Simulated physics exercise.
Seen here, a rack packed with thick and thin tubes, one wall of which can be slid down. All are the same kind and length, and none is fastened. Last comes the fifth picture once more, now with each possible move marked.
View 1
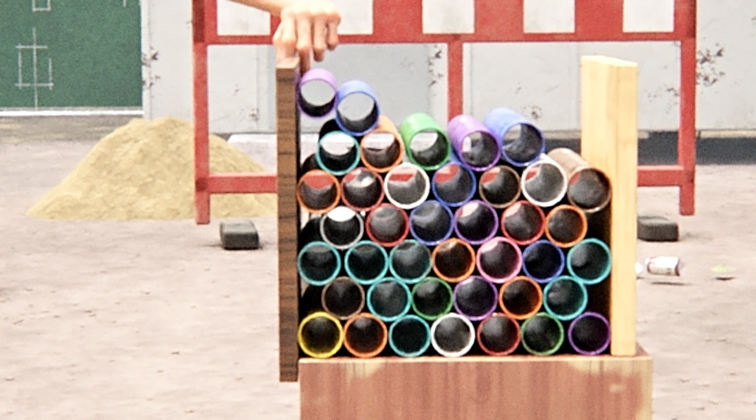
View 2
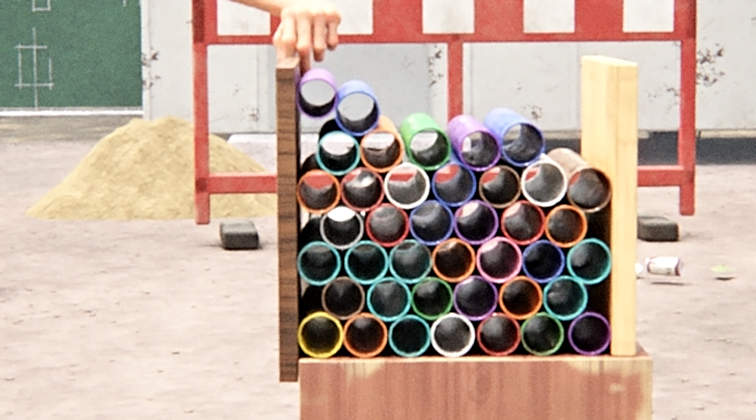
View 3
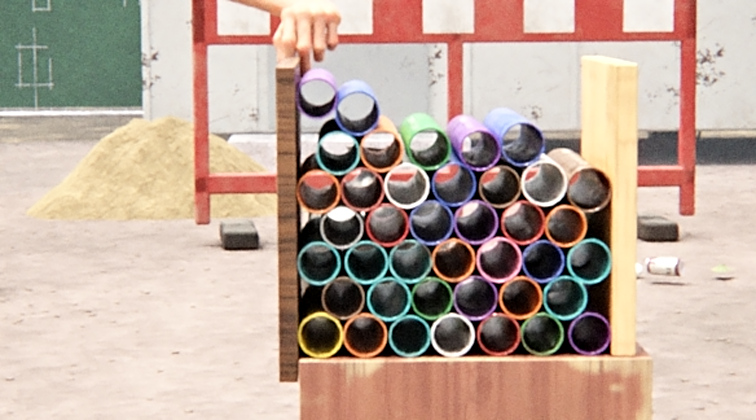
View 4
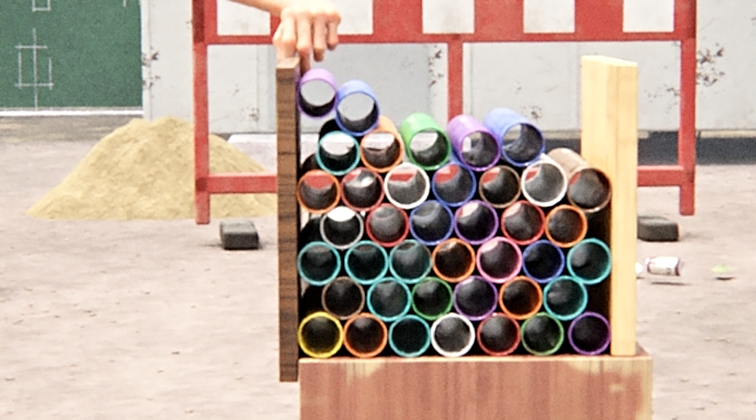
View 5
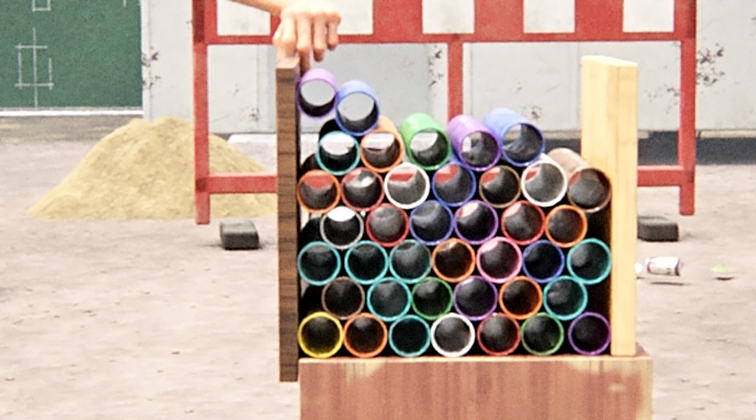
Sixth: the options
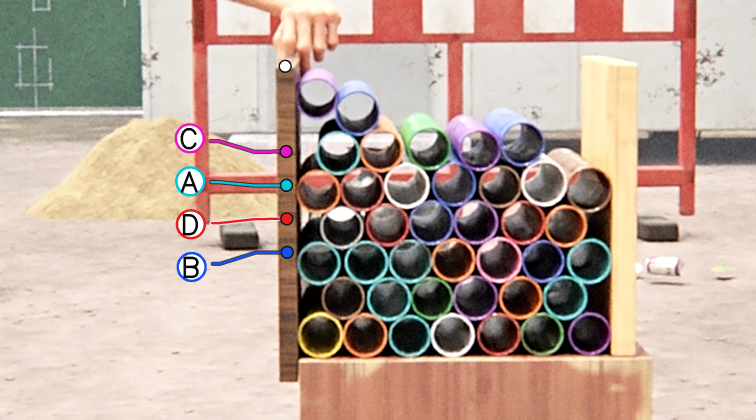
On a bare, dusty yard seen from the front at a level view, a red and white barrier, a sand pile and a green panel stand in the background. Colourful open-ended tubes, purple, blue, orange, turquoise, green and white, lie stacked between a dark board on the left and a pale one on the right, above a wooden base. Fingers rest atop the dark board, and nothing visibly moves, the camera included.
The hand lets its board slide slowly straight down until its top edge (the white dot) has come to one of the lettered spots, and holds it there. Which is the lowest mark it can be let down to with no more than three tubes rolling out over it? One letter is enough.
Lower it to D and no more.
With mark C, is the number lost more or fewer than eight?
At C, fewer than eight.
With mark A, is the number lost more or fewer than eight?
Fewer than eight.
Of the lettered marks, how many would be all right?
The number is three.
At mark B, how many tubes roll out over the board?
With B, four.
On the marked copy, A at (286, 185); B at (287, 253); C at (286, 151); D at (287, 219); the white dot at (285, 66).
Following D. Soon after the start, top of the board (296, 134).
Later, top of the board (297, 212).
In the end, top of the board (297, 218), one out over the board.
As for the rest, A one out over the board; B four out over the board; C none out over the board.
